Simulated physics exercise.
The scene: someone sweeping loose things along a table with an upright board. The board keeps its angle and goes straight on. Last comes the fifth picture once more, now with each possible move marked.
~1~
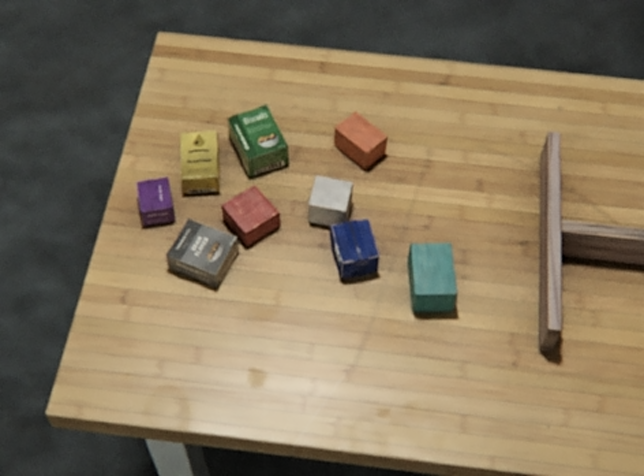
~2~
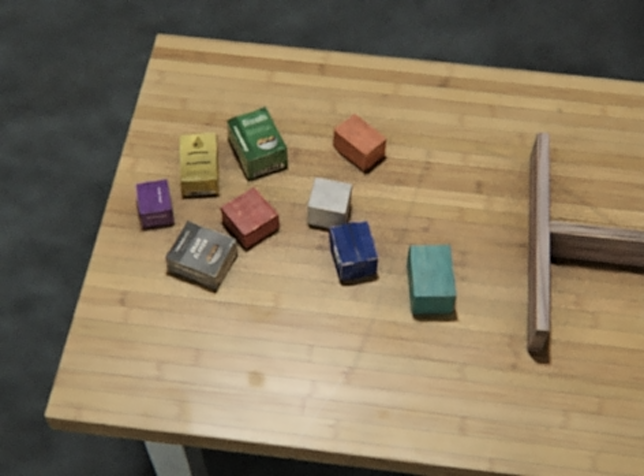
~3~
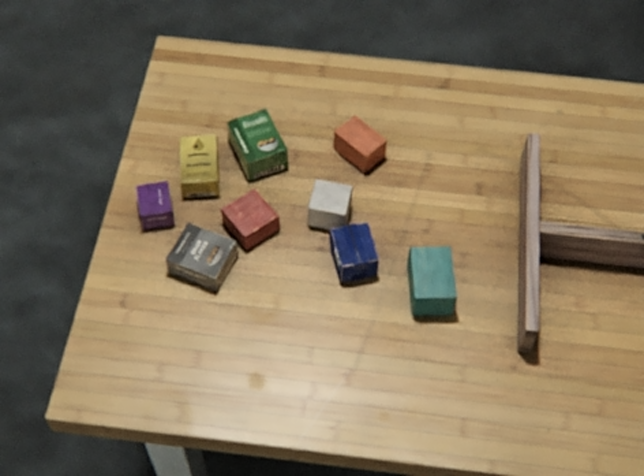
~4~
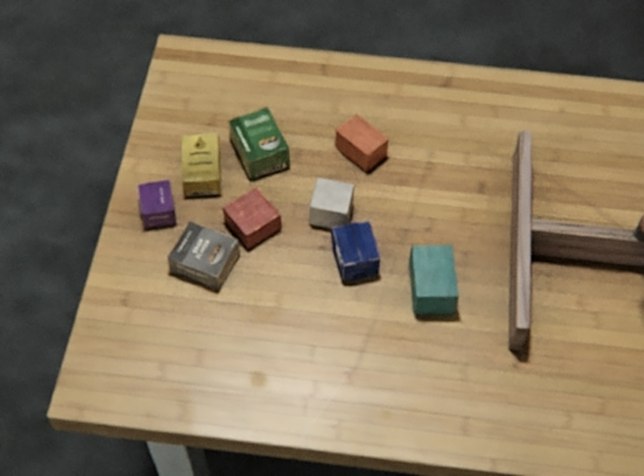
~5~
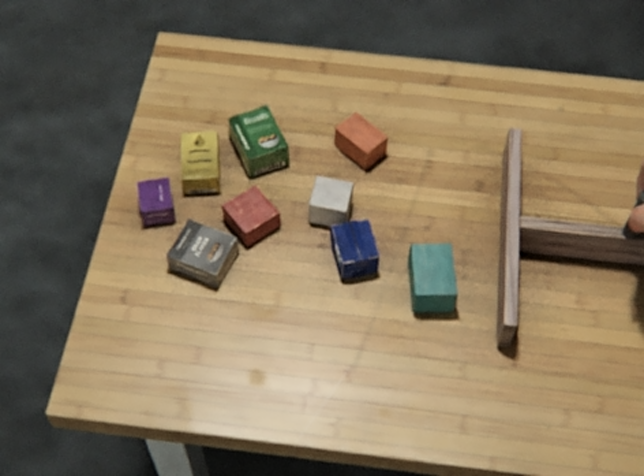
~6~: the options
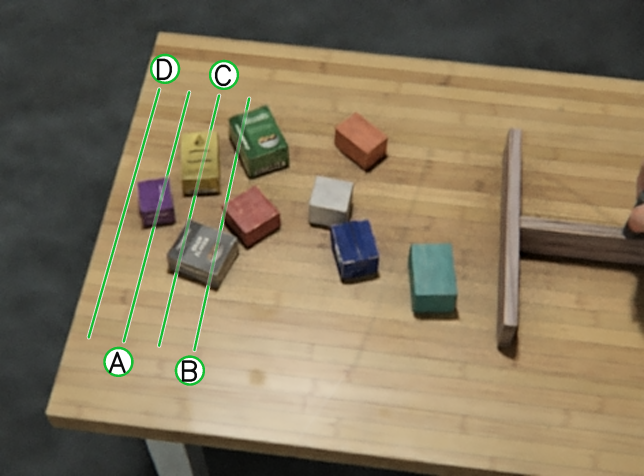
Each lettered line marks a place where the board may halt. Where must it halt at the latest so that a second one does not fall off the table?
It can go as far as B.
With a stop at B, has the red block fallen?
No.
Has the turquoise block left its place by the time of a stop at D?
By then, yes.
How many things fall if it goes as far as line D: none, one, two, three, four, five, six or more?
By then, six or more.
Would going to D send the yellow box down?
By then, yes.
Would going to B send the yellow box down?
No.
On the marked copy, A at (159, 207); B at (224, 214); C at (192, 210); D at (127, 203).
With B. Early on, board (408, 209); turquoise block (374, 270); blue box (336, 244).
Further on, board (305, 197); yellow box (194, 155); grey packet (196, 255).
At the end, board (227, 189); purple box (125, 200); yellow box (144, 143); none fallen.
As for the rest, A drops six; C drops two; D drops eight.
